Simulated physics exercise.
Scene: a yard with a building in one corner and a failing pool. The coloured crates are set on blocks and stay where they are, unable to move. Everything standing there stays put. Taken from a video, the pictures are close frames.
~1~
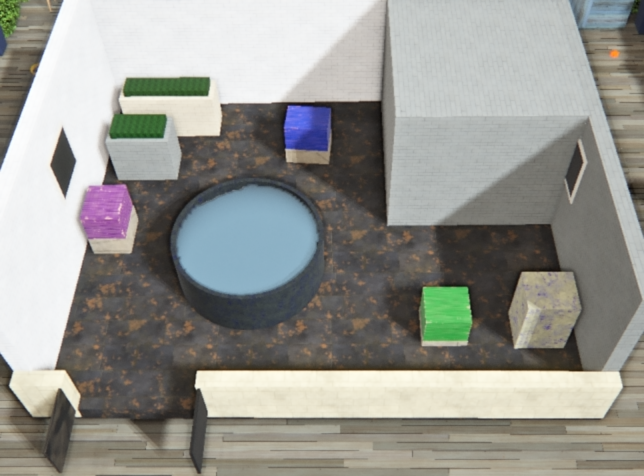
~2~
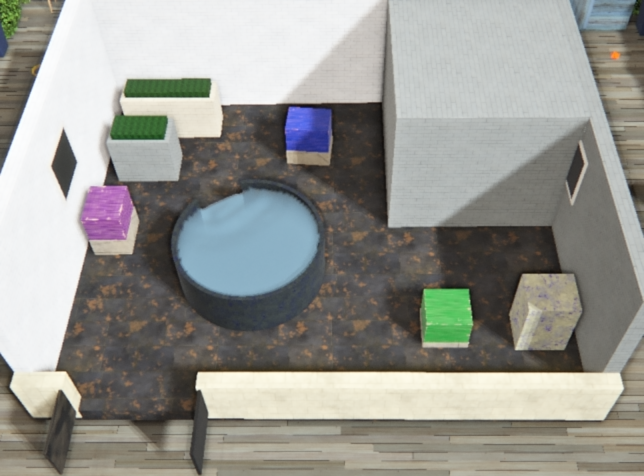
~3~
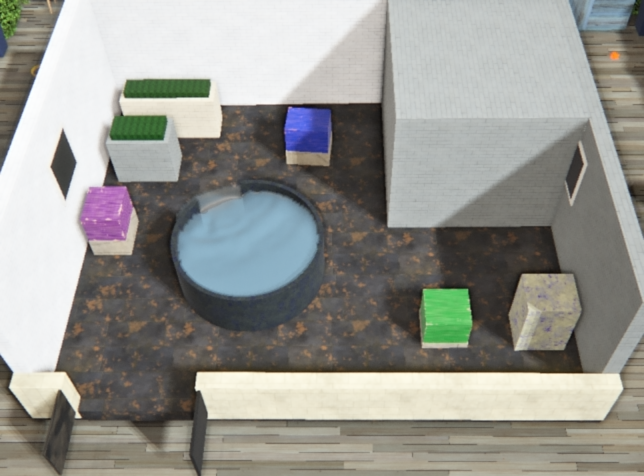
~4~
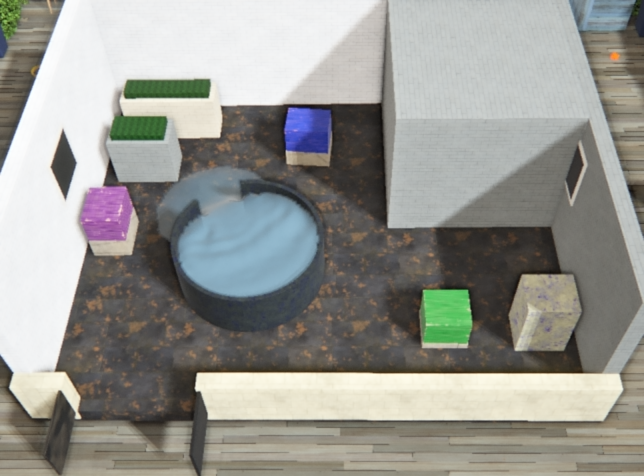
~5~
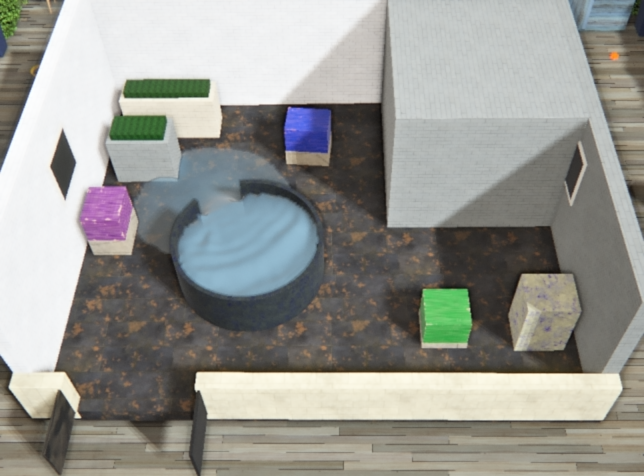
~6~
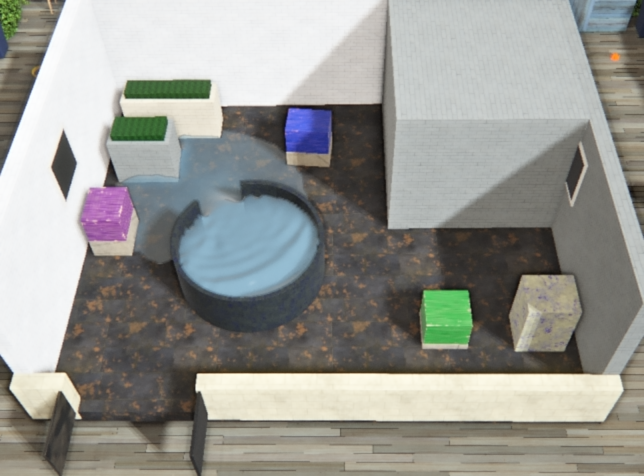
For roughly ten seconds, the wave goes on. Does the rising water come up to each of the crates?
The blue crate - no, it does not. The green crate - no, it does not. The purple crate - no, it does not.
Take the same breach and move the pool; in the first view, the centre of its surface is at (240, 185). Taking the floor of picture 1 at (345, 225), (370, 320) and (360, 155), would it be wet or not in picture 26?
As listed: Wet, not flooded, under water.
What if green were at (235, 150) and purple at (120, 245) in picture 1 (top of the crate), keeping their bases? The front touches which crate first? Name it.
I'd say it is the crate marked green.
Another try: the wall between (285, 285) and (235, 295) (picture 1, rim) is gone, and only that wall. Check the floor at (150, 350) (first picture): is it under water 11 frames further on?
Logged for the spot: In a puddle.
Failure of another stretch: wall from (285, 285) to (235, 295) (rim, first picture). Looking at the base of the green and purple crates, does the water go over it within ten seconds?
Observed: Green crate is doused; purple crate stays clear.
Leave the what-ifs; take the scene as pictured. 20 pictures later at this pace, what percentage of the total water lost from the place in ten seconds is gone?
I'd put it near 5 in a hundred.
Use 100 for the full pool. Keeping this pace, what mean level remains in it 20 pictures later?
Near 48 in a hundred.
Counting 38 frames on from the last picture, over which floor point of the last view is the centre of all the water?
Centre point: Around (240, 207).
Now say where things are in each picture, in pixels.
In the first frame, the round pool at (248, 238) is whole and still.
In the second frame, the front is at a hidden place, out from the gap on the round pool's far side.
In the third frame, the front is at a hidden place, out from the gap on the round pool's far side.
In the fourth frame, the front is at (184, 181), out from the gap on the round pool's far side.
In the fifth frame, the front is at (191, 152), out from the gap on the round pool's far side.
In the sixth frame, the front is at a hidden place, out from the gap on the round pool's far side.
A moment on, water covers 25 % of the floor; the blue crate water round its plinth, the green crate not reached, the purple crate water round its plinth.
Next, water covers 30 % of the floor; the blue crate water round its plinth, the green crate not reached, the purple crate water round its plinth.
Then, water covers 45 % of the floor; the blue crate water round its plinth, the green crate not reached, the purple crate water round its plinth.
Later, water covers 70 % of the floor; the blue crate water round its plinth, the green crate water round its plinth, the purple crate water round its plinth.
In the end, water covers 90 % of the floor; the blue crate stayed above the water, the green crate stayed above the water, the purple crate stayed above the water.
